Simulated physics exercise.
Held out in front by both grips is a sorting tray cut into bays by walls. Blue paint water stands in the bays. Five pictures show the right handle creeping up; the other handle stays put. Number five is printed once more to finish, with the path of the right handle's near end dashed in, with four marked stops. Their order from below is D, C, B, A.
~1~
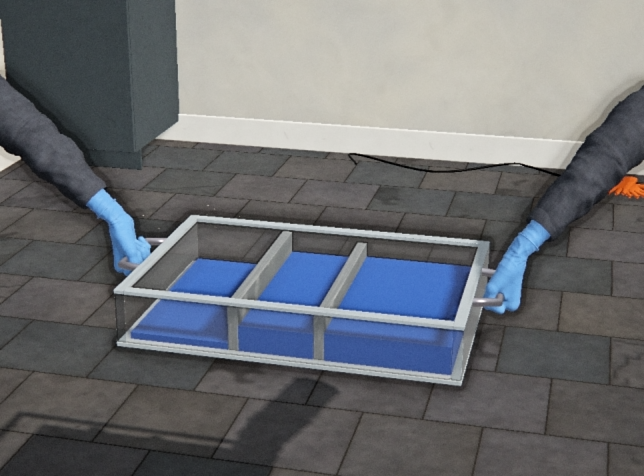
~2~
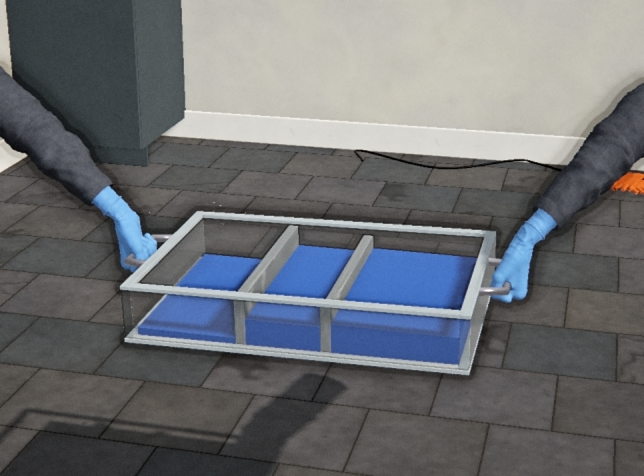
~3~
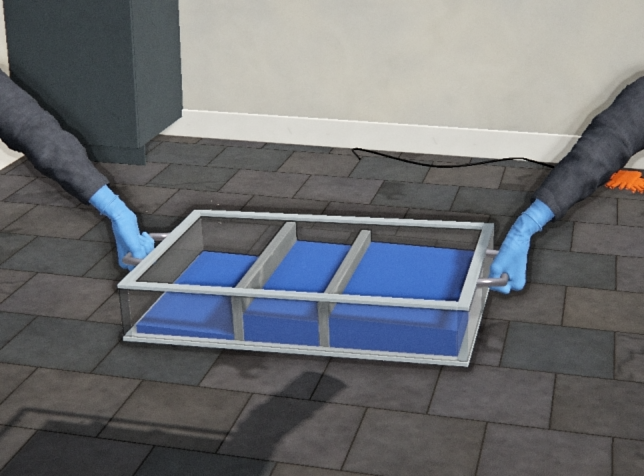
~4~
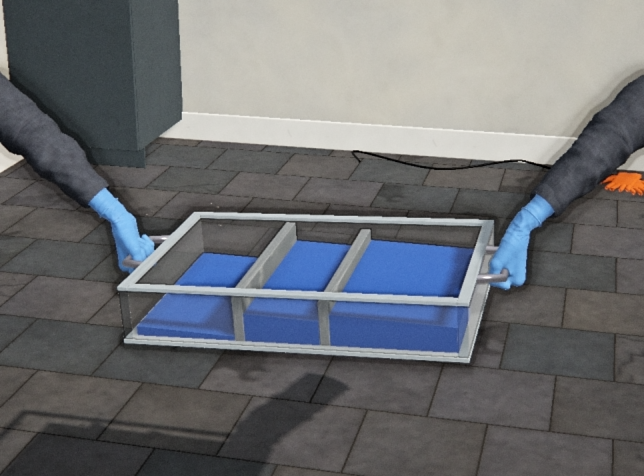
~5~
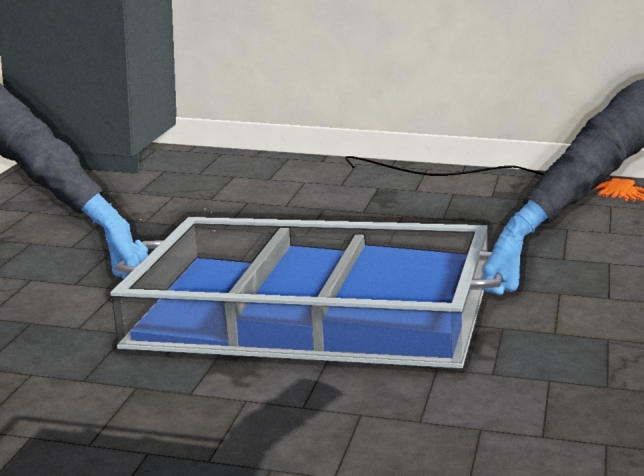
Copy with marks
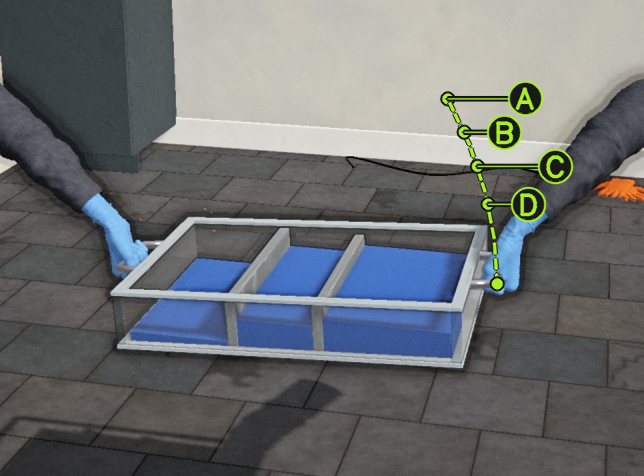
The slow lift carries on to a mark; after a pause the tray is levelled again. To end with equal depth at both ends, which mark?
Best: B.
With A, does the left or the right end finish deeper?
The left one.
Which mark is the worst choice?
That is mark D.
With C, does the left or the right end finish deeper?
The right one.
In lime, A at (447, 98); B at (464, 132); C at (477, 166); D at (488, 204).
With A, the left end bay stands much deeper than the other; nothing spills.
With B, the two end bays stand about equally deep; nothing spills.
With C, the right end bay stands much deeper than the other; nothing spills.
With D, the right end bay stands much deeper than the other; nothing spills.
